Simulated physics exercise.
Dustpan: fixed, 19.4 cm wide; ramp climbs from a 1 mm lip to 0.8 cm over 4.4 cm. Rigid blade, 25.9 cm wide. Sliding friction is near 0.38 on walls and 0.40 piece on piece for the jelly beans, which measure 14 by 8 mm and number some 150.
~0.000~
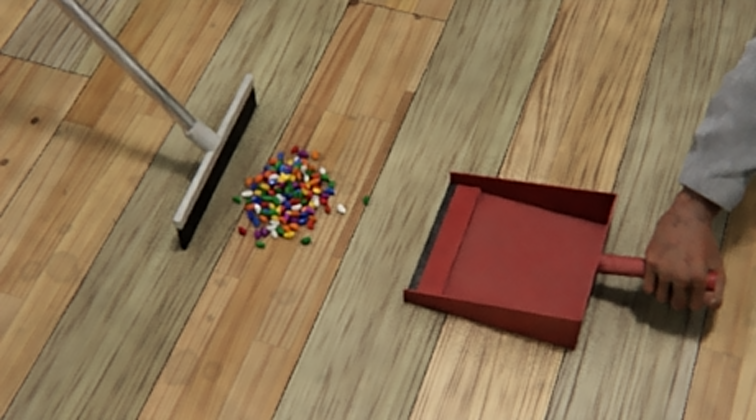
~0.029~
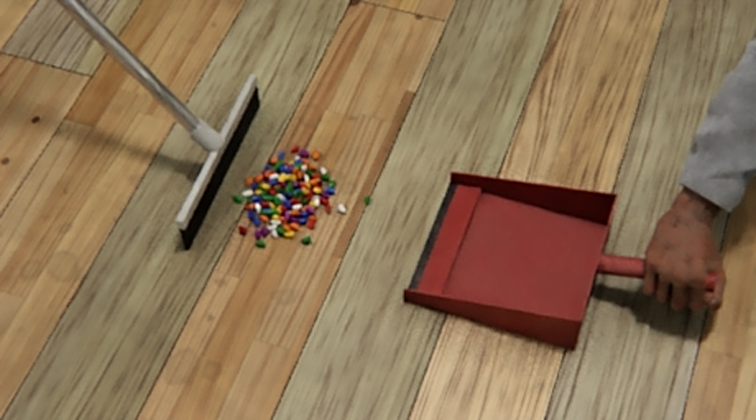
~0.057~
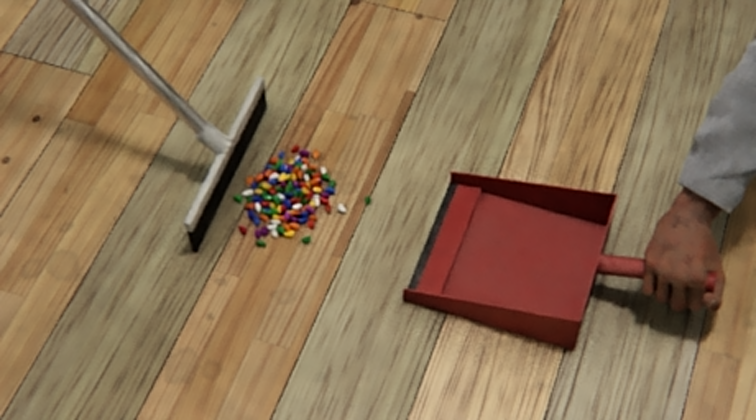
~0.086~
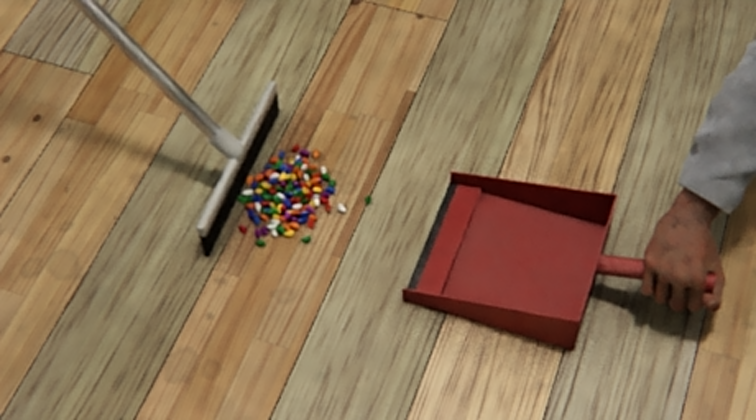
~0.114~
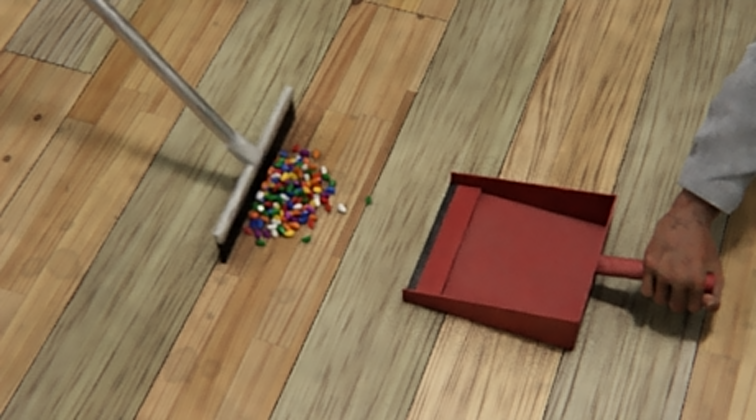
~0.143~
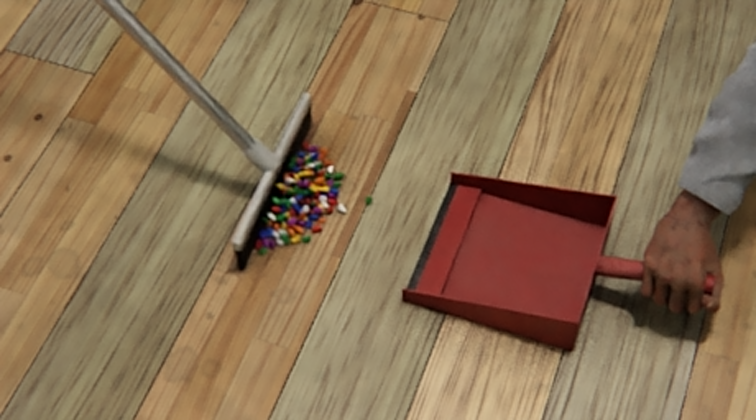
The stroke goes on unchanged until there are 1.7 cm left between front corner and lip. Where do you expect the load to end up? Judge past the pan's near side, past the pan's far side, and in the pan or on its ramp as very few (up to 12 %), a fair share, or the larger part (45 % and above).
Past the pan's near side: Very few, past the pan's far side: Very few, in the pan or on its ramp: The larger part.
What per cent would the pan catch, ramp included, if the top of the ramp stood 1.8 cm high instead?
With that ramp, near 50 per cent.
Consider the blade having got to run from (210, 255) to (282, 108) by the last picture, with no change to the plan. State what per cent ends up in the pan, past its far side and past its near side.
The pan gets 25, the far side 0 and the near side 25.
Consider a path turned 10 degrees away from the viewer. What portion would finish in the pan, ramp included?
In that case some 65 per cent.
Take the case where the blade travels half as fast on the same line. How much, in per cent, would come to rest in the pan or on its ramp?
Roughly 50 in a hundred.
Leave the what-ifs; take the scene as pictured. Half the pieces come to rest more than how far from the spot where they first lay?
About 24 cm.
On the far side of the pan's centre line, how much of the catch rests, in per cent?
I'd say near 40 per cent.
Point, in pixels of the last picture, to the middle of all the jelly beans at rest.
Roughly (440, 251).
After 0.26 s, middle of the blade 11 cm from the lip; 0 % over the lip, far side 5 %, near side 5 %.
After 0.34 s, middle of the blade 4 cm from the lip; 5 % over the lip, far side 10 %, near side 5 %.
Then, at 0.56 s, middle of the blade 2 cm from the lip; 60 % over the lip, far side 10 %, near side 10 %.
At rest (2.9 s), near side 5 %, far side 10 %, pan 60 %, in front of the lip or behind the blade 25 %.
